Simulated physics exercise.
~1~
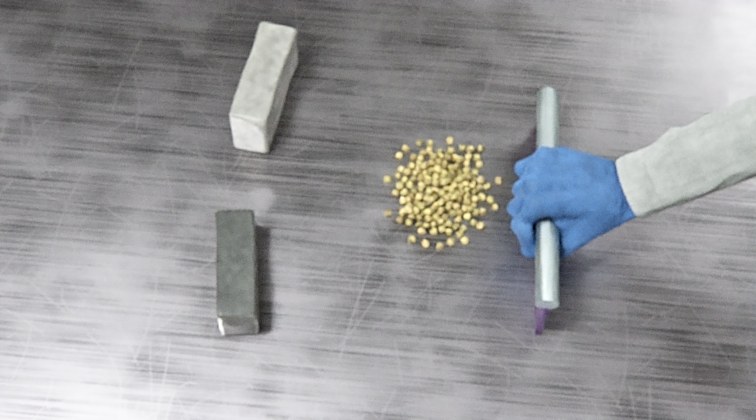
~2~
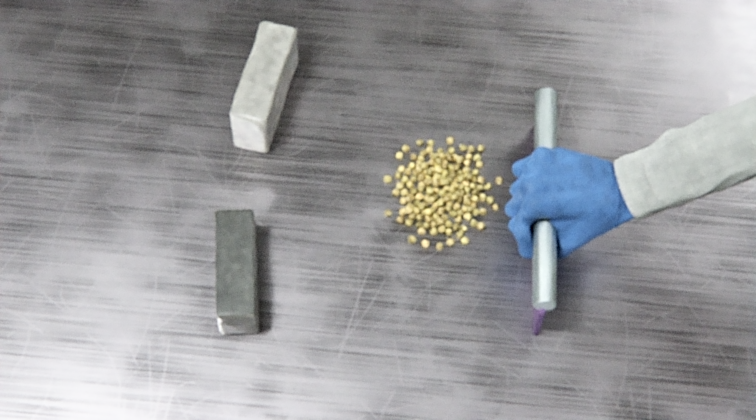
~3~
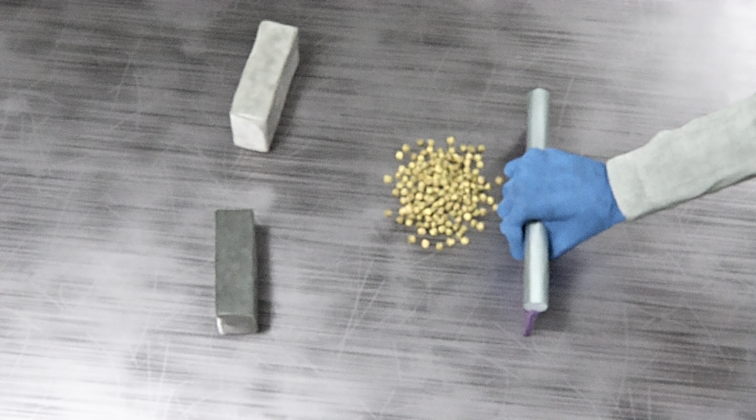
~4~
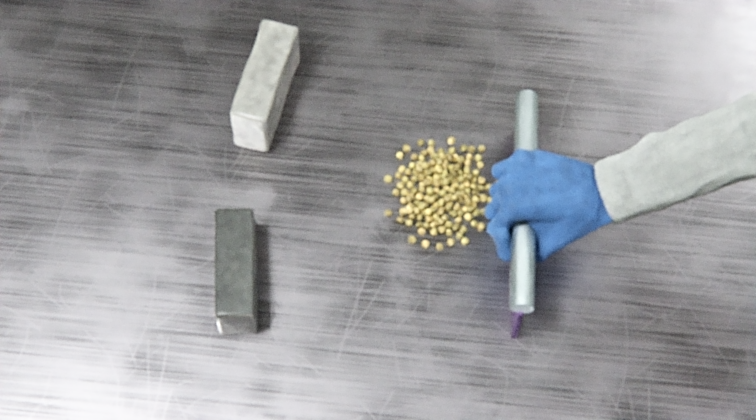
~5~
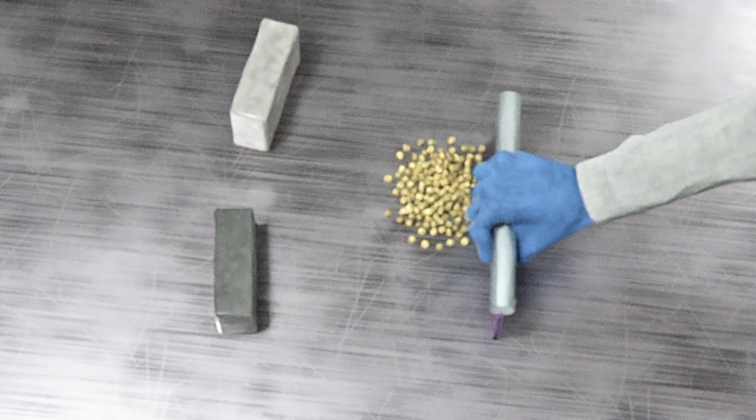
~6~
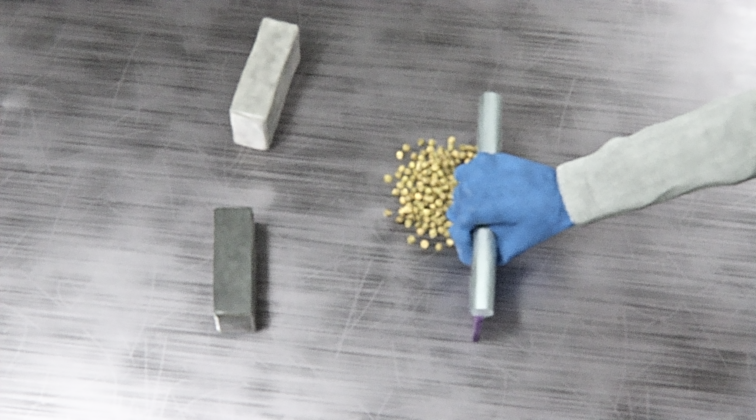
A blue-gloved hand slides a pale rod left into a pile of yellowish beans.
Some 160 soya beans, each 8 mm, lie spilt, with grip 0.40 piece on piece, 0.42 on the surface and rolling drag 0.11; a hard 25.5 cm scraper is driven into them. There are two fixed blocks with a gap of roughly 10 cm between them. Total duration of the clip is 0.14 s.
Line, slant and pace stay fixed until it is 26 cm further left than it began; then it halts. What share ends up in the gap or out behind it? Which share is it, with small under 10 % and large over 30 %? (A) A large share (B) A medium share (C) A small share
A large share.
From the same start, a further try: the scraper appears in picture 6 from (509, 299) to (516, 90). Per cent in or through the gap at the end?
In or through the gap - 10 %.
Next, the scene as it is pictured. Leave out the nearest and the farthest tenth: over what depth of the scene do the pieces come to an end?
I'd put it at close to 20 cm, front to back.
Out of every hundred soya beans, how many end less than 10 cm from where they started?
Near 0 in a hundred.
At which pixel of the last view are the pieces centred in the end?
Near pixel (272, 195).
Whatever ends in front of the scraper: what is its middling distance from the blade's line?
I'd put it close to 4 centimetres.
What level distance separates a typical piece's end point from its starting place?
Around 20 centimetres.
Then, 0.18 s after the last picture, scraper 20 cm from its start, spill 20 cm wide; held up before the blocks 100 %.
Then, 0.36 s after the last picture, scraper 26 cm from its start, spill 26 cm wide; in or through the gap 25 %, held up before the blocks 75 %.
Then, 0.51 s after the last picture, scraper 26 cm from its start, spill 27 cm wide; in or through the gap 35 %, round the far block 5 %, held up before the blocks 65 %.
In the end, in or through the gap 35 %, round the near block 0 %, round the far block 5 %, held up before the blocks 60 %.
